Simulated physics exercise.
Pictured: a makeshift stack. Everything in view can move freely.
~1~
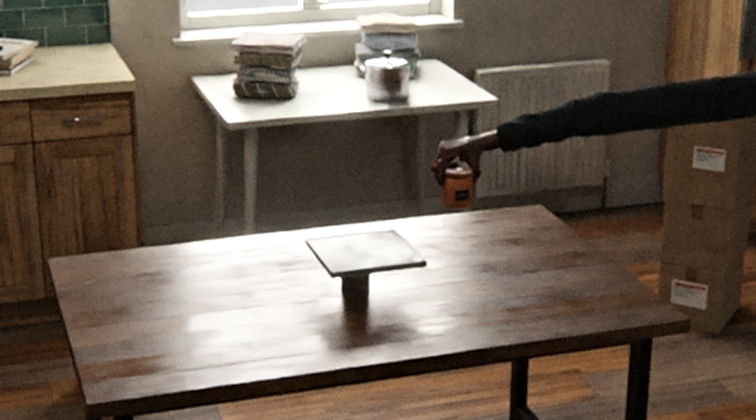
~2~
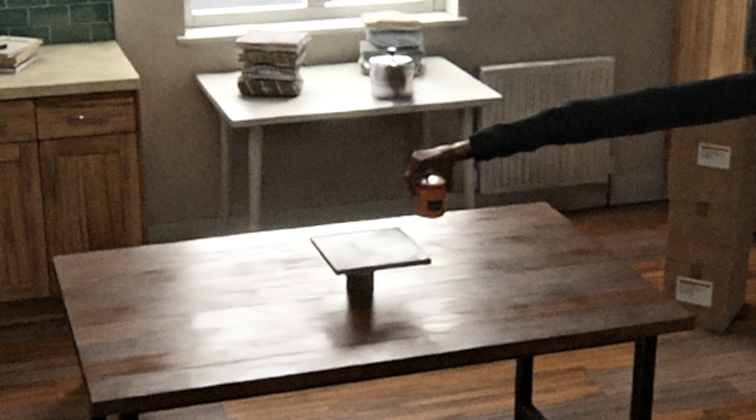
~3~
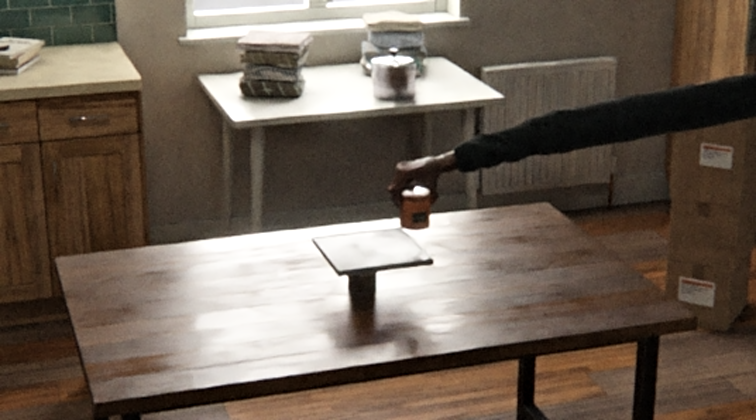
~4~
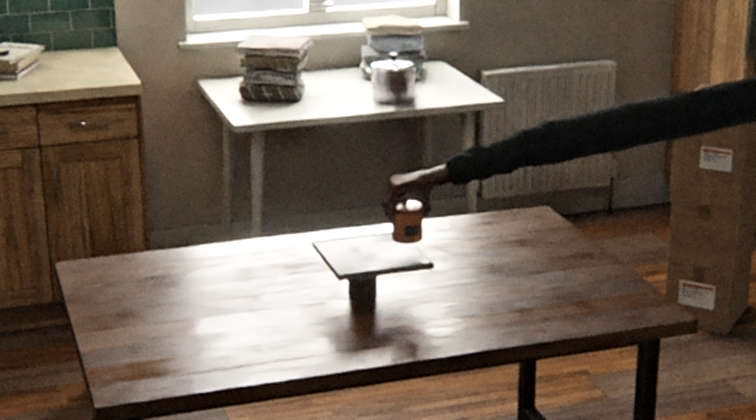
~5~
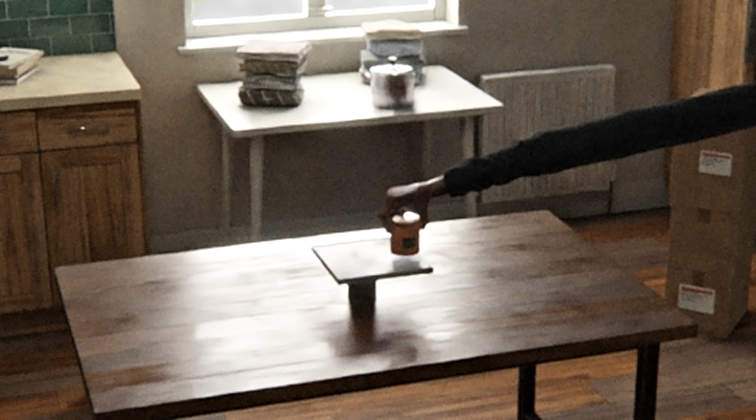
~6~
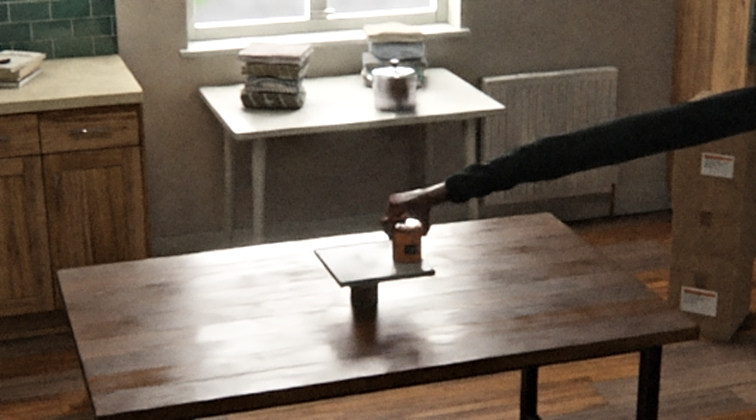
In a kitchen, a hand lowers an orange jar leftward onto a small raised board.
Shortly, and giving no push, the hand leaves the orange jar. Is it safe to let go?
It is going to go wrong.
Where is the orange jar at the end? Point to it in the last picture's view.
Around (431, 278).
Then, 0.30 s past the last view, orange jar now fallen; grey lid rocked 56° from its first pose.
Then, 0.40 s past the last view, grey lid rocked 61° from its first pose.
Finally, fallen, orange jar; down or leaning hard in the stack, grey lid; brown tin still in place. Final places as the last picture's camera would see them, orange jar near (431, 278). The stack comes apart.
